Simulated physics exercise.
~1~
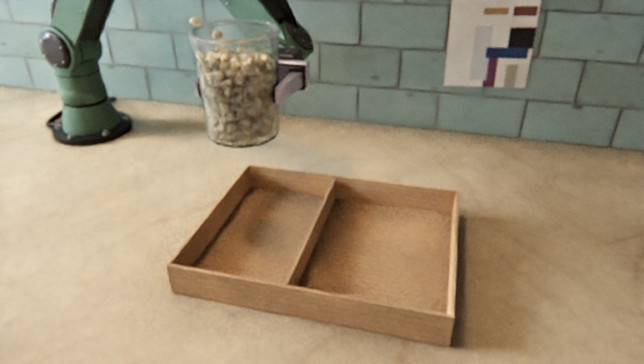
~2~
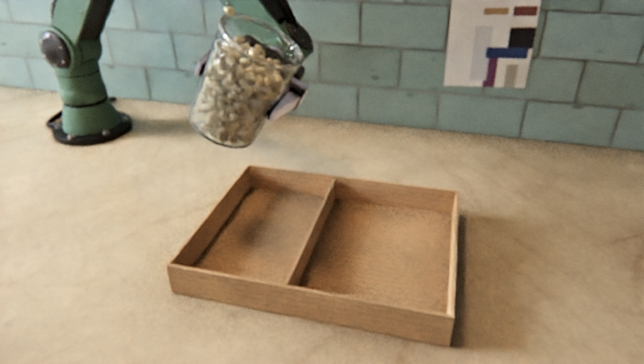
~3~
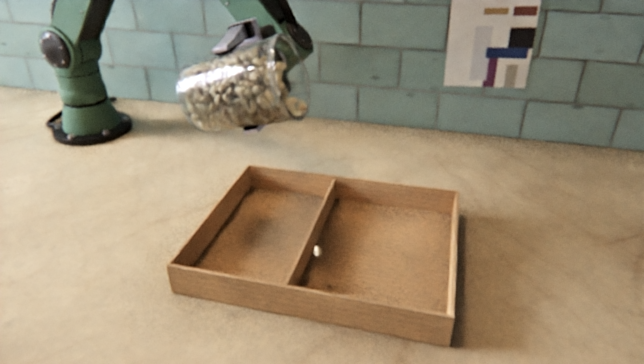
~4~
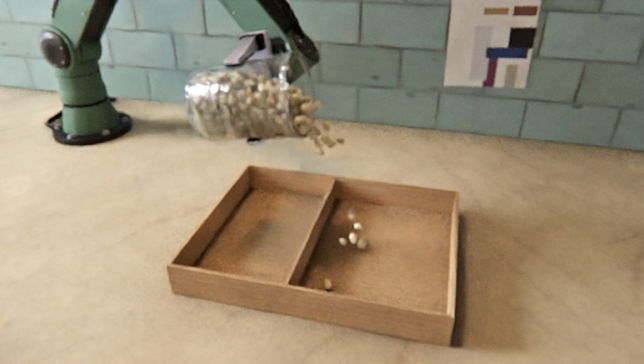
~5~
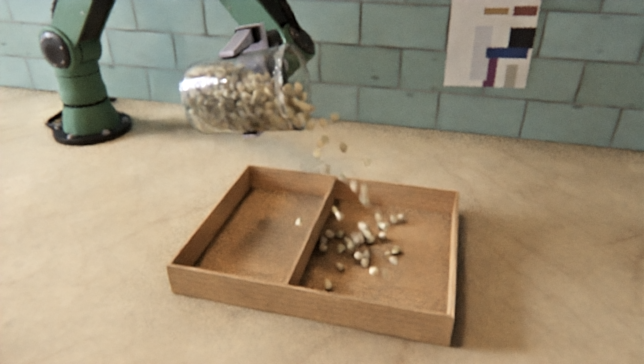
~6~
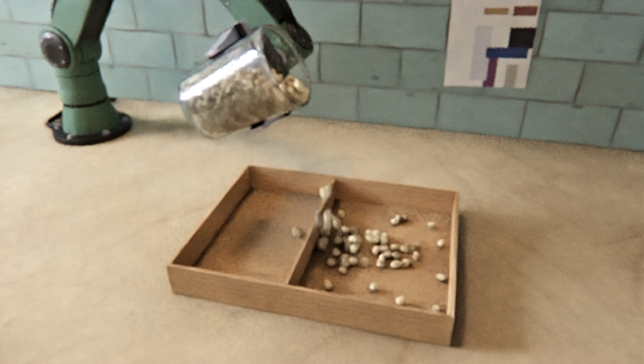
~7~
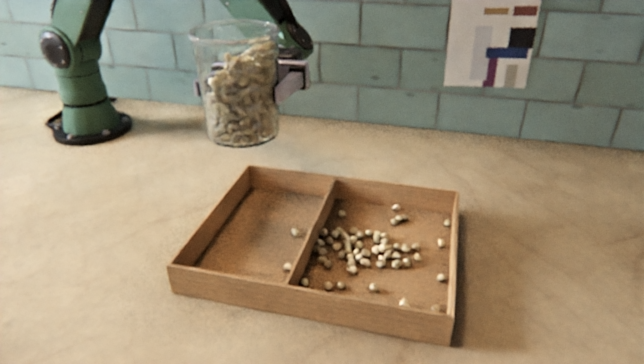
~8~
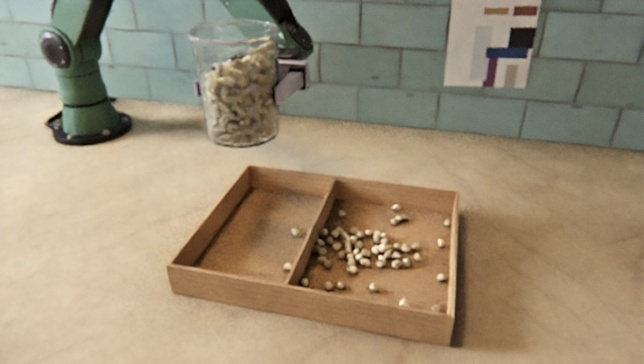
A green robot arm tips a clear cup, spills some beans into a divided tray, and rights it.
